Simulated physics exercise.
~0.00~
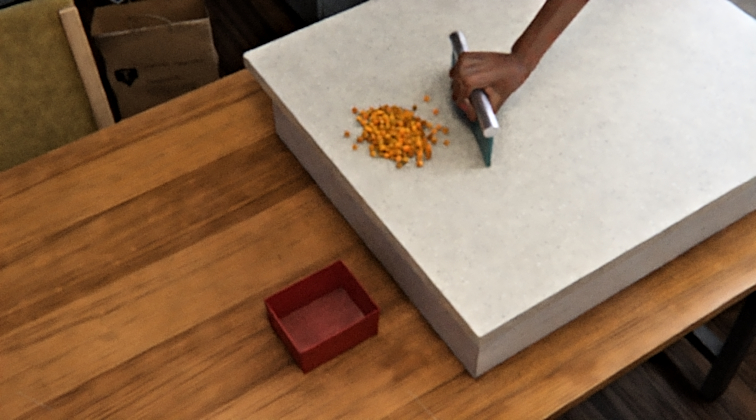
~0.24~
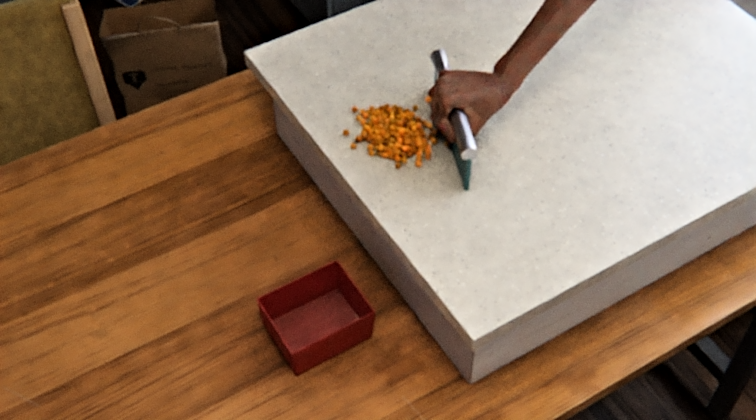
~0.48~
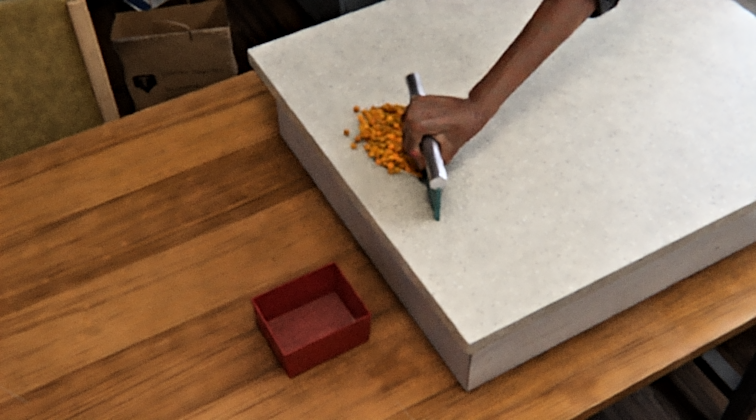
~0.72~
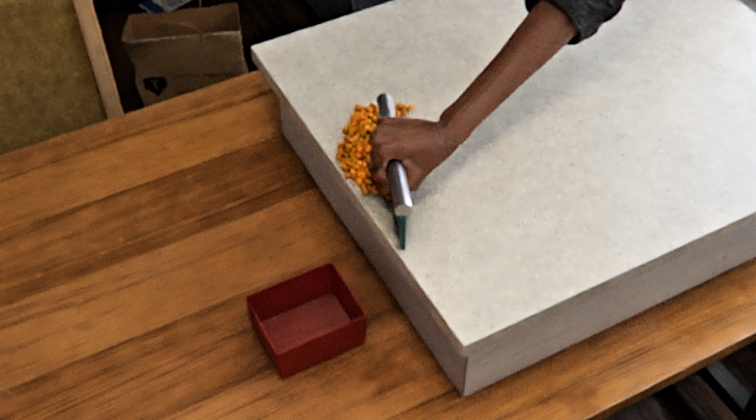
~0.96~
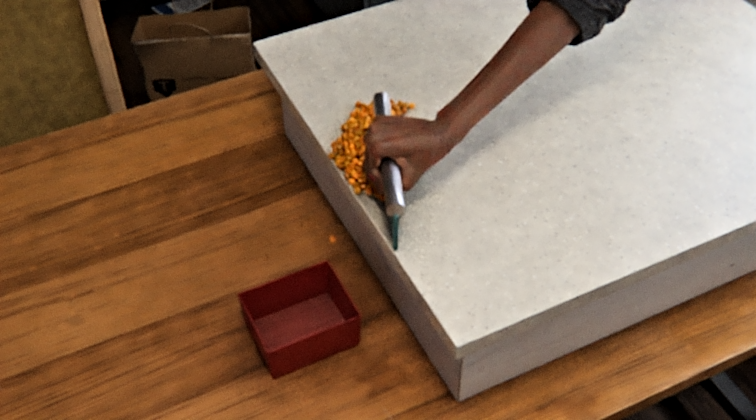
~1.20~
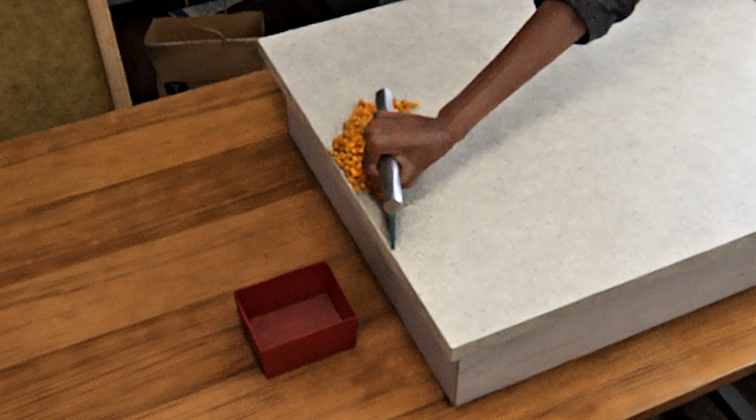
A hand drags a scraper across a pale raised slab, pushing a loose pile of orange corn kernels left toward the edge above a wooden table, then stops there, with the kernels bunched along the brink and the red tin below still empty.
